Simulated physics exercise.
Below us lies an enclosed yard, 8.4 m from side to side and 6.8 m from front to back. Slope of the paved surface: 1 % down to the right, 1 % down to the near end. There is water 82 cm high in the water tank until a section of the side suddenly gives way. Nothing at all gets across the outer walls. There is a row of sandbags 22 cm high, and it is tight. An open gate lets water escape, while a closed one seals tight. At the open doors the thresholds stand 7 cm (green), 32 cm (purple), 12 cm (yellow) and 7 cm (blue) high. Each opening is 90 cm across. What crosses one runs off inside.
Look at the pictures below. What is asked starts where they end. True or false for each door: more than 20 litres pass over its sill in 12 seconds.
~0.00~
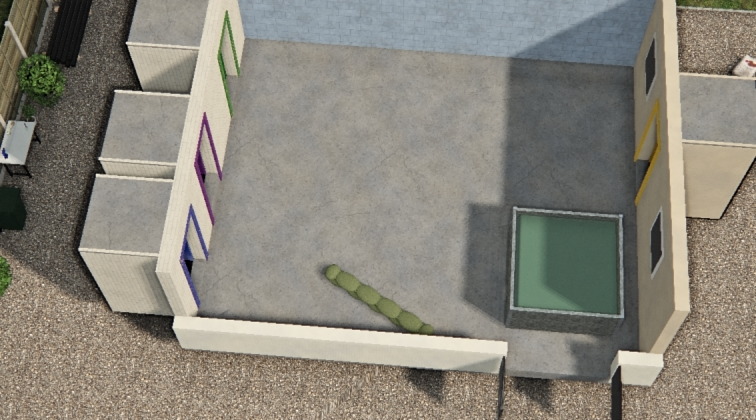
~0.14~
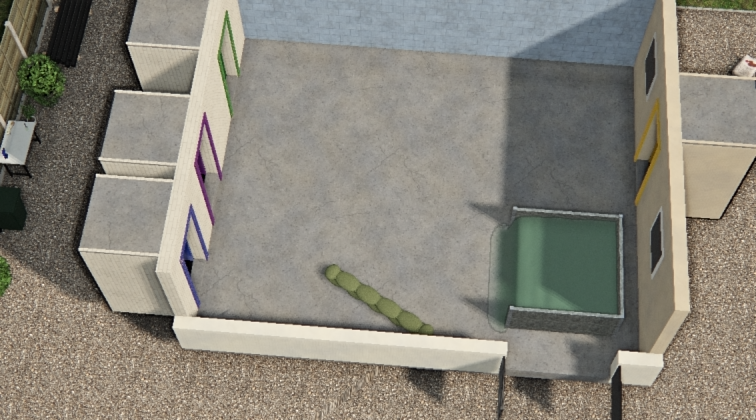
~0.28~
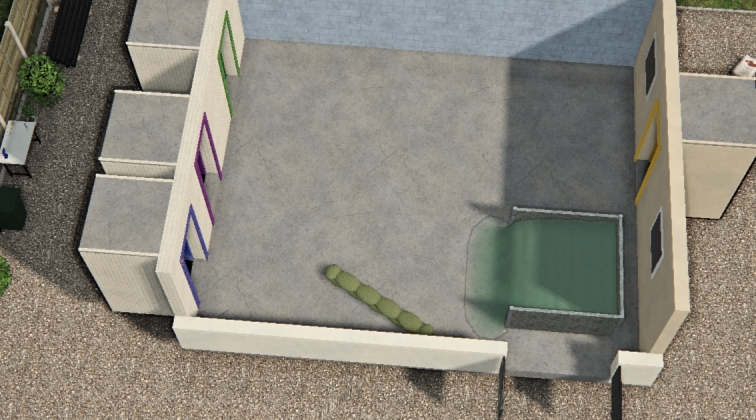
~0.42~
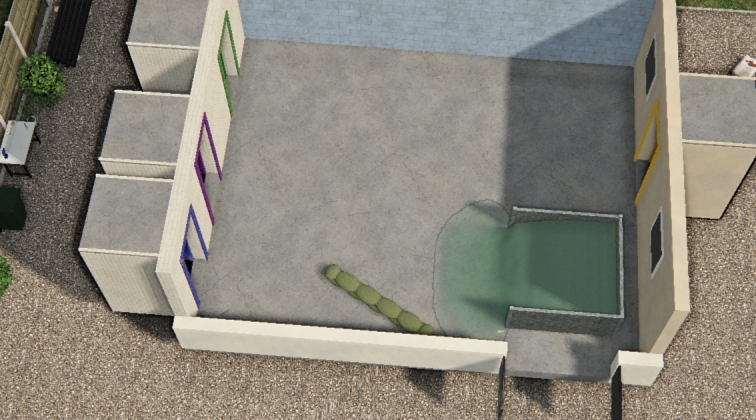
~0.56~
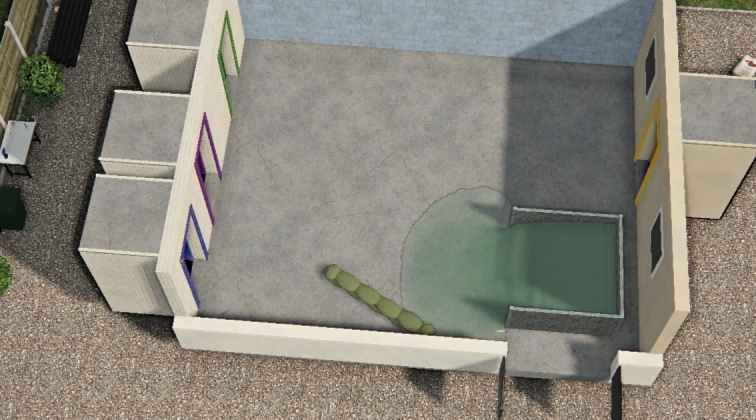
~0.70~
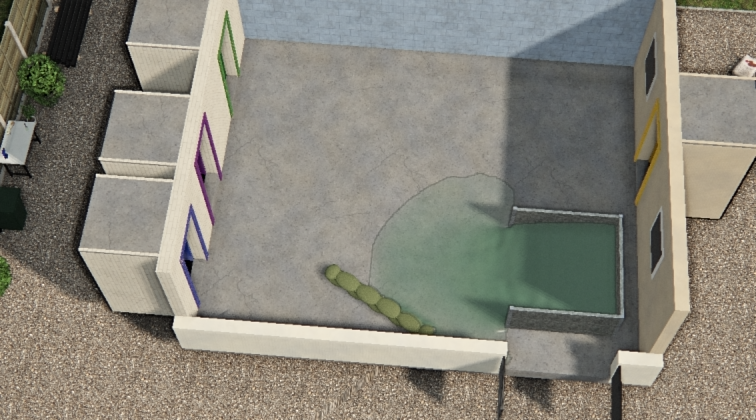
Per door: The green door: True; the purple door: False; the yellow door: False; the blue door: True.
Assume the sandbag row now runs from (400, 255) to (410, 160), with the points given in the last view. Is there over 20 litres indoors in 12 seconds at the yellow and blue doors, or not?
Against the limit, the yellow door stays within it and the blue door goes beyond it.
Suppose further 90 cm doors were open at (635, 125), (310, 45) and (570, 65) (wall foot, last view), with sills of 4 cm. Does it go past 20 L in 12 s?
Note, doorways in listed order: Goes beyond, goes beyond, stays short.
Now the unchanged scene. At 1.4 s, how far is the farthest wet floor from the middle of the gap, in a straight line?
That comes to near 5.4 m out.
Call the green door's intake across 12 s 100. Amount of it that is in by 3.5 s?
Estimate: Around 10 per cent.
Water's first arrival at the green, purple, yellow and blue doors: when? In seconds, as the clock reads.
Arrival times: Green 2.4 seconds, purple 1.8 seconds, yellow 8.0 seconds, blue 1.8 seconds.
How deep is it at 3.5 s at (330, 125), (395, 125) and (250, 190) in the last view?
The depths come out at 3, 2 and 13 centimetres, in the order listed.
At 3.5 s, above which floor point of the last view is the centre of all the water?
Pixel position near (367, 227).
After 1.4 s water covers 35 % of the floor and is deepest (38 cm) near (406, 313); green door not reached, purple door not reached, yellow door not reached, blue door not reached.
After 2.2 s water covers 50 % of the floor and is deepest (34 cm) near (221, 181); green door not reached, purple door 31 cm at the sill, 0 L in, yellow door not reached, blue door 6 cm at the sill, 0 L in.
After 3.5 s water covers 65 % of the floor and is deepest (24 cm) near (195, 331); green door 15 cm at the sill, 6 L in, purple door 21 cm at the sill, 1 L in, yellow door not reached, blue door 15 cm at the sill, 10 L in.
After 7.0 s water covers 85 % of the floor and is deepest (18 cm) near (414, 340); green door 10 cm at the sill, 58 L in, purple door 6 cm at the sill, 1 L in, yellow door not reached, blue door 6 cm at the sill, 47 L in.
After 12.0 s water covers 95 % of the floor and is deepest (14 cm) near (632, 213); green door 1 cm at the sill, 64 L in, purple door 2 cm at the sill, 1 L in, yellow door 10 cm at the sill, 0 L in, blue door 11 cm at the sill, 48 L in.
